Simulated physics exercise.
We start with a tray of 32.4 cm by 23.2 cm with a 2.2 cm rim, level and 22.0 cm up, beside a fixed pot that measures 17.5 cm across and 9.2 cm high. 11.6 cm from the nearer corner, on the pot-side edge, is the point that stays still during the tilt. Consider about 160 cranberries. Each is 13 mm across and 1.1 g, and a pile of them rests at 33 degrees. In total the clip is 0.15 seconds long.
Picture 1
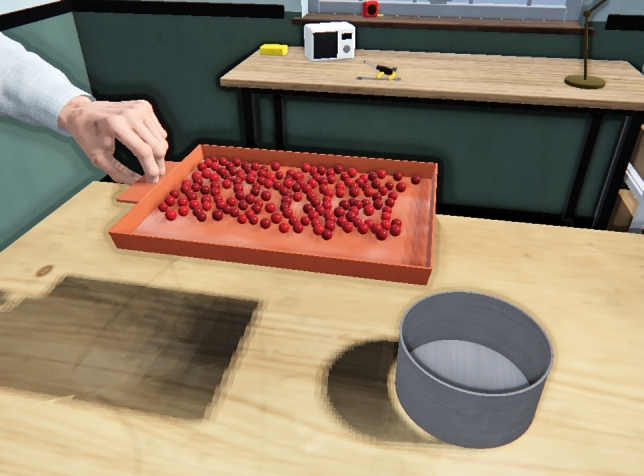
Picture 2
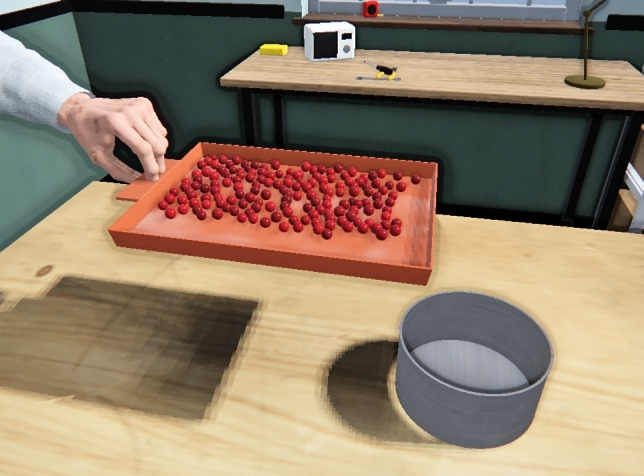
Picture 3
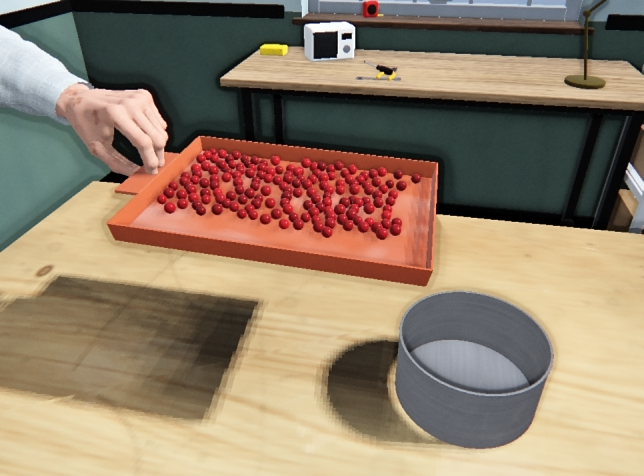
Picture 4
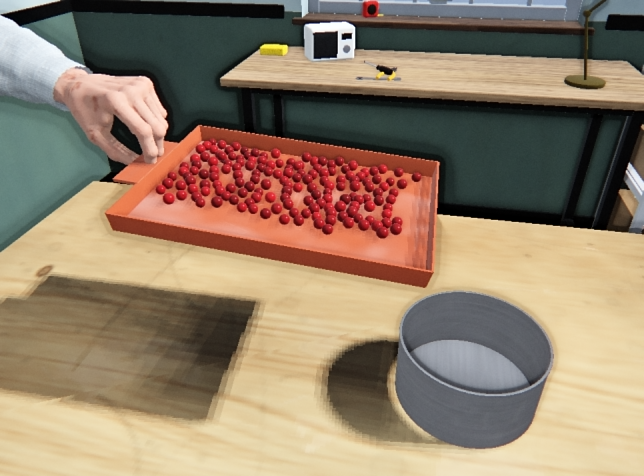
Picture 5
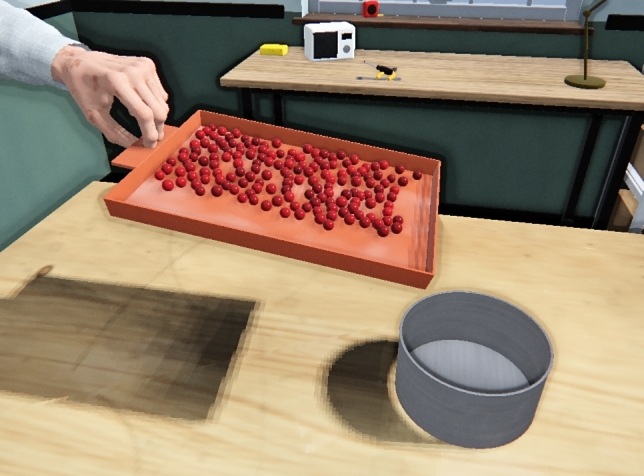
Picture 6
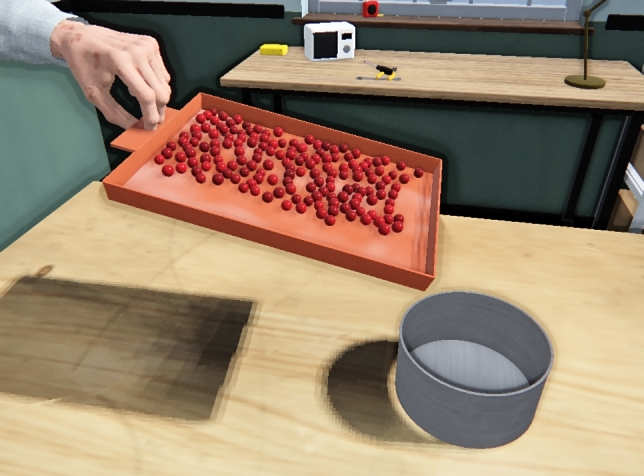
Hand slowly lifting the left end of an orange tray of red cranberries on a wooden table, grey pot at right.
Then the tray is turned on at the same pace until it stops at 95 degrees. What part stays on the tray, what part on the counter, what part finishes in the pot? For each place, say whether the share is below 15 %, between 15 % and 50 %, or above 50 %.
Left on the tray: Below 15 %; counter: Between 15 % and 50 %; pot: Above 50 %.
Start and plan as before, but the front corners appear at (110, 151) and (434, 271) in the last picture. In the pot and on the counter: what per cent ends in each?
Pot 60, counter 40.
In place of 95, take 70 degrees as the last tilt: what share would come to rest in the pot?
Estimate: Roughly 40 percent.
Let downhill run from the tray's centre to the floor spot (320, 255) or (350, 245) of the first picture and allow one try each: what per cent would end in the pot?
Near 5 and 35 per cent, in that order.
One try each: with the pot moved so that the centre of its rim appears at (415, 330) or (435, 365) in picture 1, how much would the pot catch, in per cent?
Around 40 per cent, then around 65 per cent.
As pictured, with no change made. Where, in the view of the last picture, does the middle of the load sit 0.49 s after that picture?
(441, 225), roughly.
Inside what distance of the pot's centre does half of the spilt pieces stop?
About 22 cm from the centre.
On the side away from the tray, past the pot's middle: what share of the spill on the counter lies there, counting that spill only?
About 70 percent of the spill.
Then, 0.30 s after the last picture, tilt 54 degrees; the tray holds 100 %, the pot 0 %.
Then, 0.49 s after the last picture, tilt 80 degrees; the tray holds 95 %, the pot 0 %.
Then, 0.81 s after the last picture, tilt 95 degrees; the tray holds 15 %, the pot 45 %.
In the end, tray 0 %, counter 30 %, pot 70 %.
